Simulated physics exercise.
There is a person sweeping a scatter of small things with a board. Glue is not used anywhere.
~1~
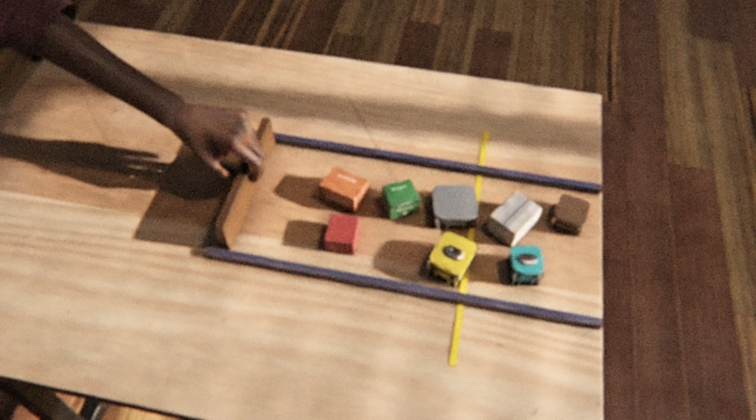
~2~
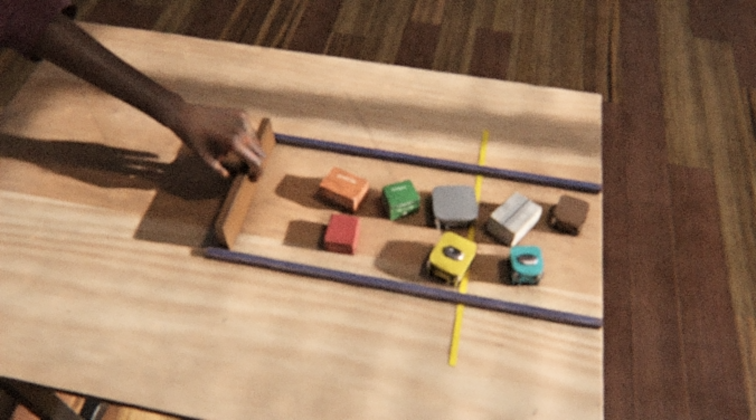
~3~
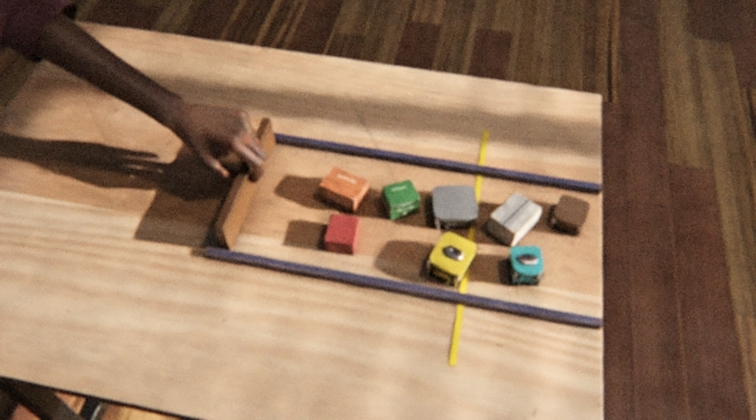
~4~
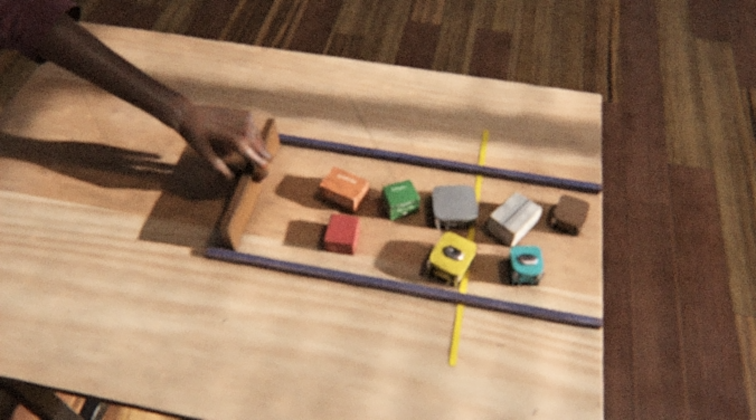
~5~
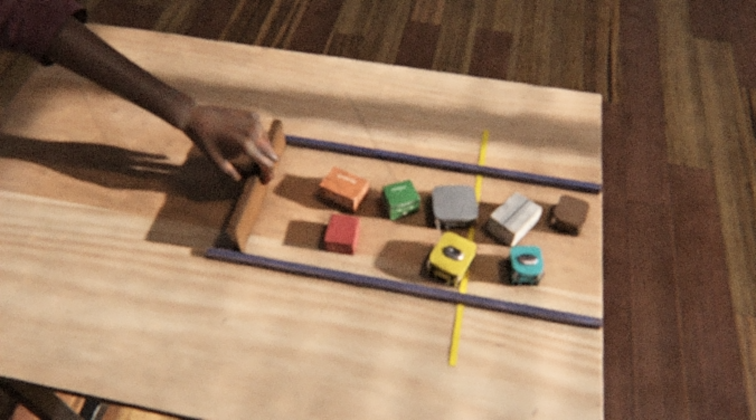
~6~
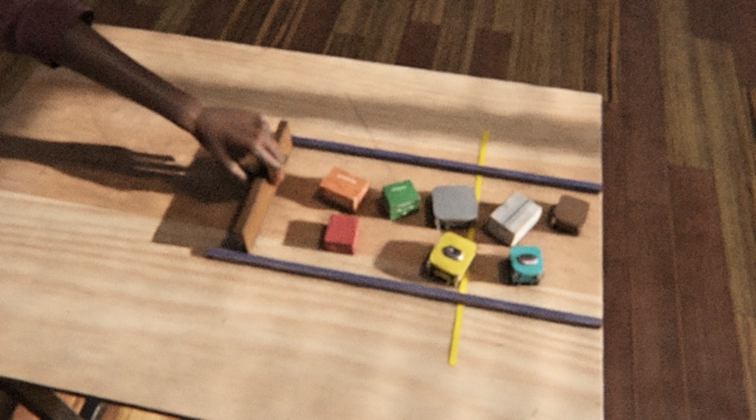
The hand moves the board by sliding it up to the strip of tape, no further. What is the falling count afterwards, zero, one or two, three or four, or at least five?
Afterwards the falling count is one or two.
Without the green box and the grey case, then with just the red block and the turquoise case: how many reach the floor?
0 and 2.
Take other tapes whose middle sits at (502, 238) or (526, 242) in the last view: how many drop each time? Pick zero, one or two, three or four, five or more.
Result per position - first: One or two, second: Either three or four.
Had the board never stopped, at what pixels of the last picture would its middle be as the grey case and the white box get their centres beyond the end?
When the grey case crosses, the middle is near (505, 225); when the white box crosses, near (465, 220).
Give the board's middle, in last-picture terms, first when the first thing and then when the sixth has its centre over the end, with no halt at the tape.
The first puts it near (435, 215), the next near (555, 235).
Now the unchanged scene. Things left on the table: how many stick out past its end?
Things overhanging at the end: 0.
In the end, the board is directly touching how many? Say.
Count recorded: 2.
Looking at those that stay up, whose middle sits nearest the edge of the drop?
That would be the grey case.
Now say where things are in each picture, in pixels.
In the first frame, brown case (570, 215); turquoise case (525, 266); white box (514, 219); board (247, 182); tape (472, 232).
In the second frame, turquoise case (525, 266); yellow case (452, 260).
In the third frame, white box (514, 219); green box (401, 200).
In the fourth frame, brown case (570, 216); orange box (345, 190).
In the fifth frame, turquoise case (525, 266); grey case (454, 207).
In the sixth frame, brown case (570, 216); turquoise case (525, 266); white box (514, 219); board (265, 185); tape (472, 232).
Early on, none off yet; brown case at rest near (570, 216); turquoise case at rest near (525, 266); white box at rest near (514, 219).
Finally, the number that fall off is one or two; lost, white box and brown case.
